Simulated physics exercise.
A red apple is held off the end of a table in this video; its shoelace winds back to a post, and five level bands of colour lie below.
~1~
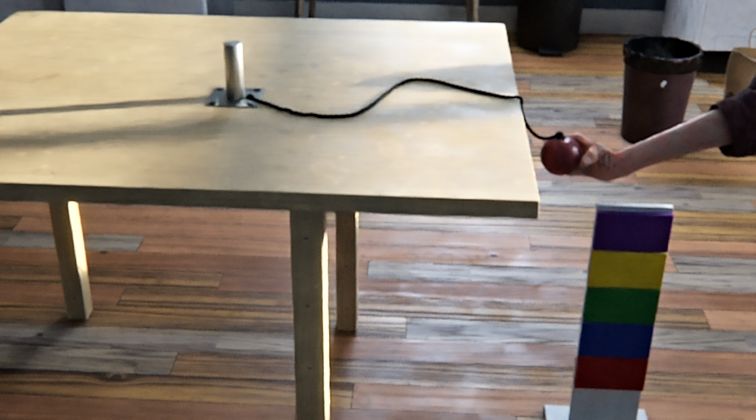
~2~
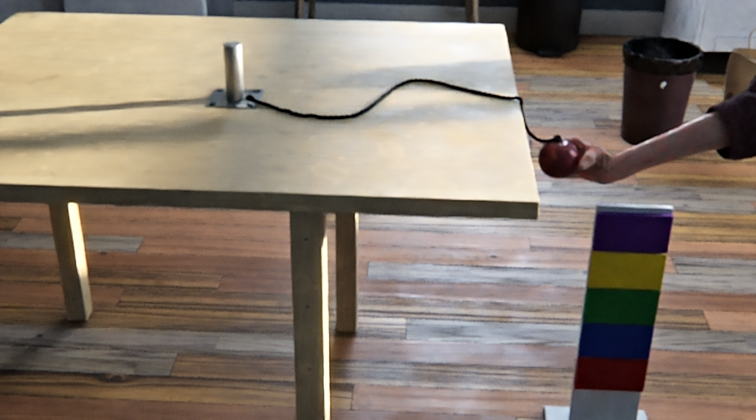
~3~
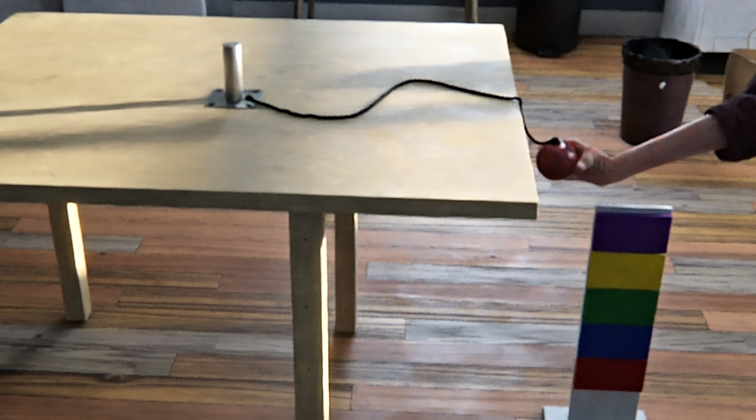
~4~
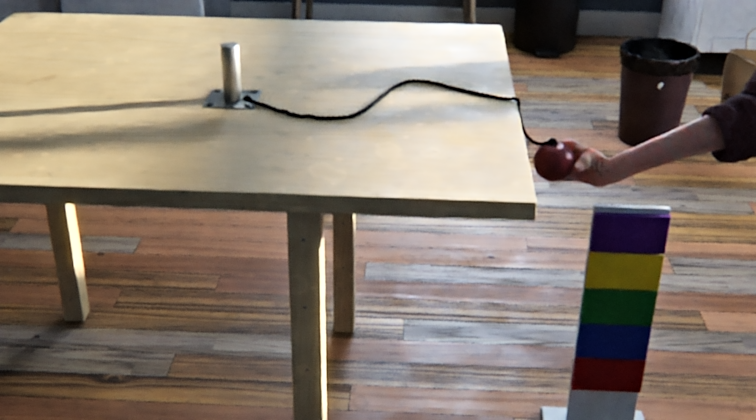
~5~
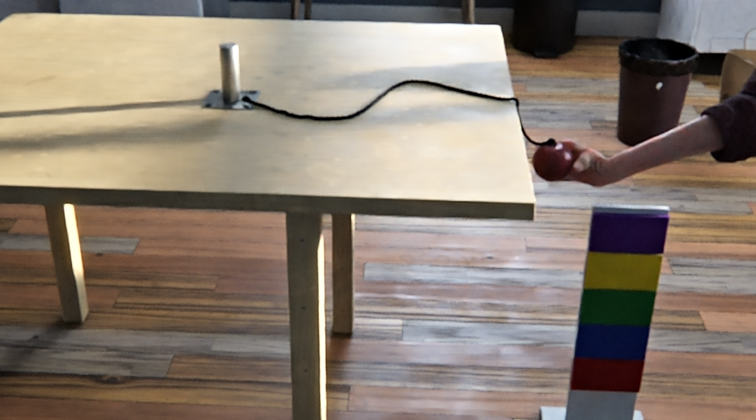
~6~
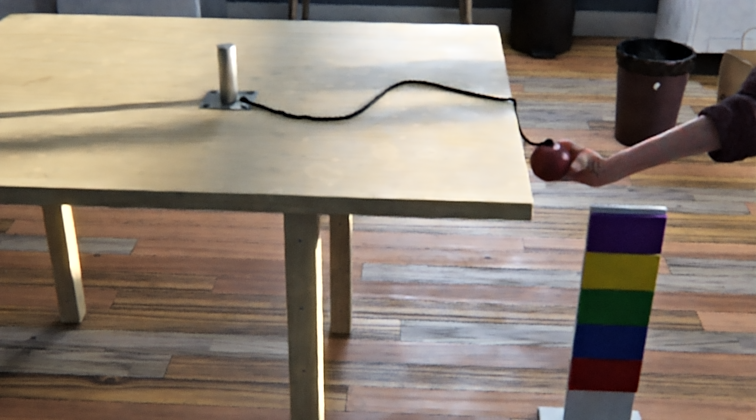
A hand held a red apple just past the end of a wooden table, a dark shoelace winding back to a metal post, and it barely moved beside the upright strip of coloured bands.
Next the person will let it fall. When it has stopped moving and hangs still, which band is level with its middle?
Yellow.
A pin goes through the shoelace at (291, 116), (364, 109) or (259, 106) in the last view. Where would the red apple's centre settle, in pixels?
About (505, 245), (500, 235) and (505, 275).
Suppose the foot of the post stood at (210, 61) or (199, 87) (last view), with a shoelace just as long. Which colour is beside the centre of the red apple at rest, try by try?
Trial 1 - purple; trial 2 - purple.
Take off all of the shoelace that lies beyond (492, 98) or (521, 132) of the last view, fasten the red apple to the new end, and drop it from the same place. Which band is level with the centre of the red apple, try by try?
Taking them in turn, you'd get higher than all five, then purple.
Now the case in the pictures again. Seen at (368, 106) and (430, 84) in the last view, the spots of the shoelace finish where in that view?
(404, 106), then (512, 113).
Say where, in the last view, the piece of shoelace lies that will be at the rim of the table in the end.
It is around (436, 85).
A little later, apple near (488, 261); level with yellow.
Next, apple near (516, 275); level with yellow.
When it is over, apple near (505, 275); level with yellow. The yellow one.
